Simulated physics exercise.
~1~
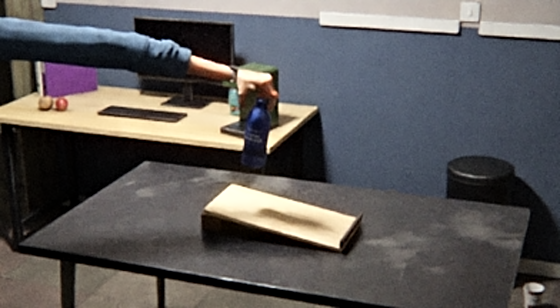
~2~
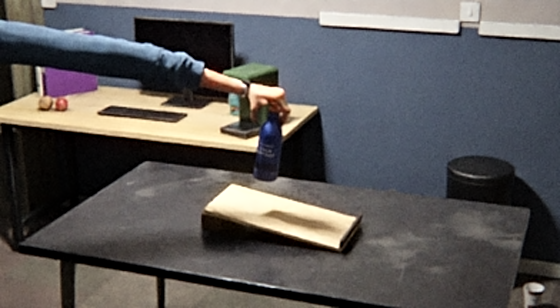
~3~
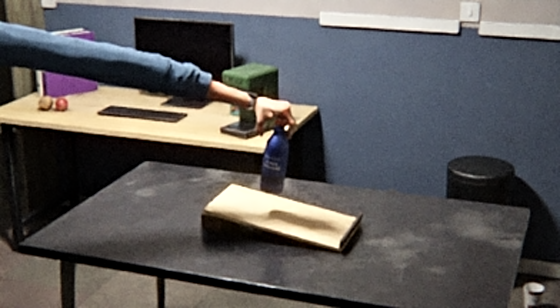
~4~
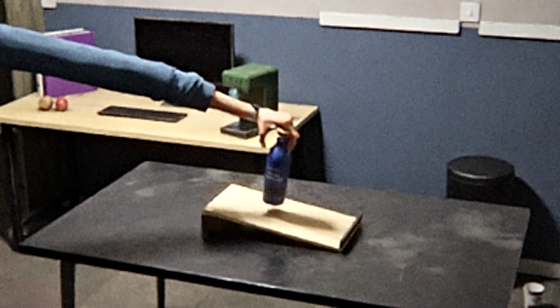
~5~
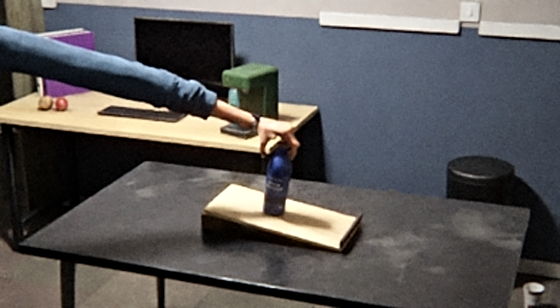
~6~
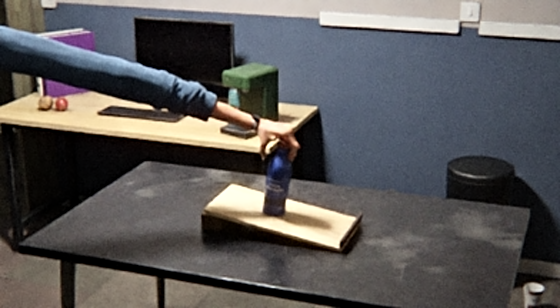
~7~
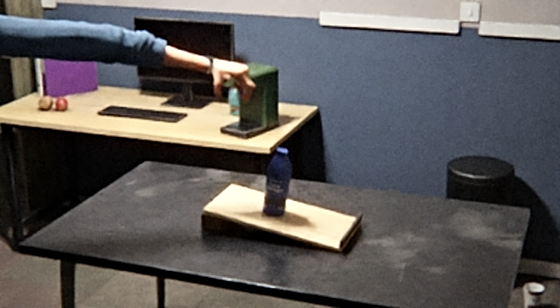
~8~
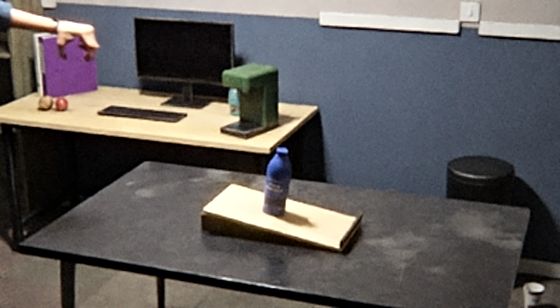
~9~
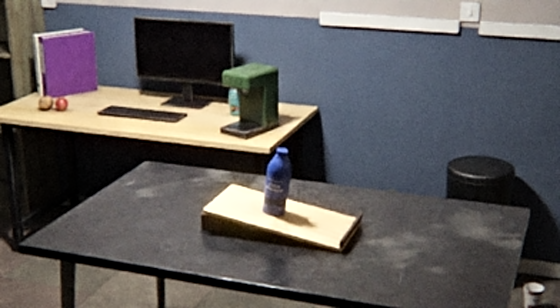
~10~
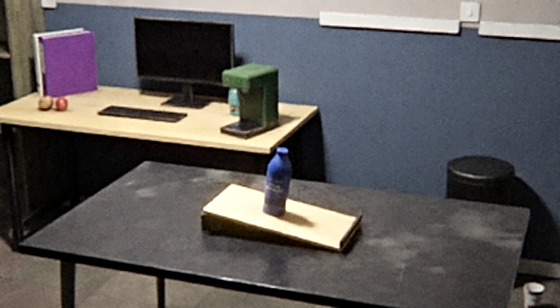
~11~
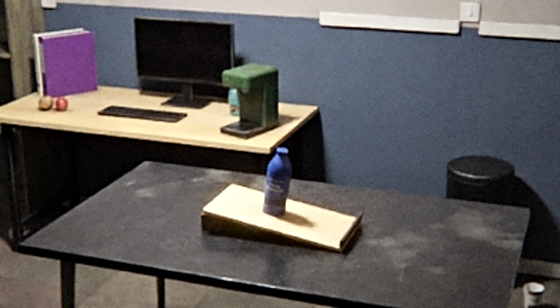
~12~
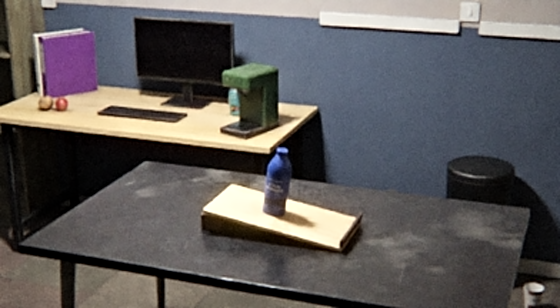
A hand lowering a blue bottle onto a sloping board on a dark table, then letting go and withdrawing left, the bottle staying put.
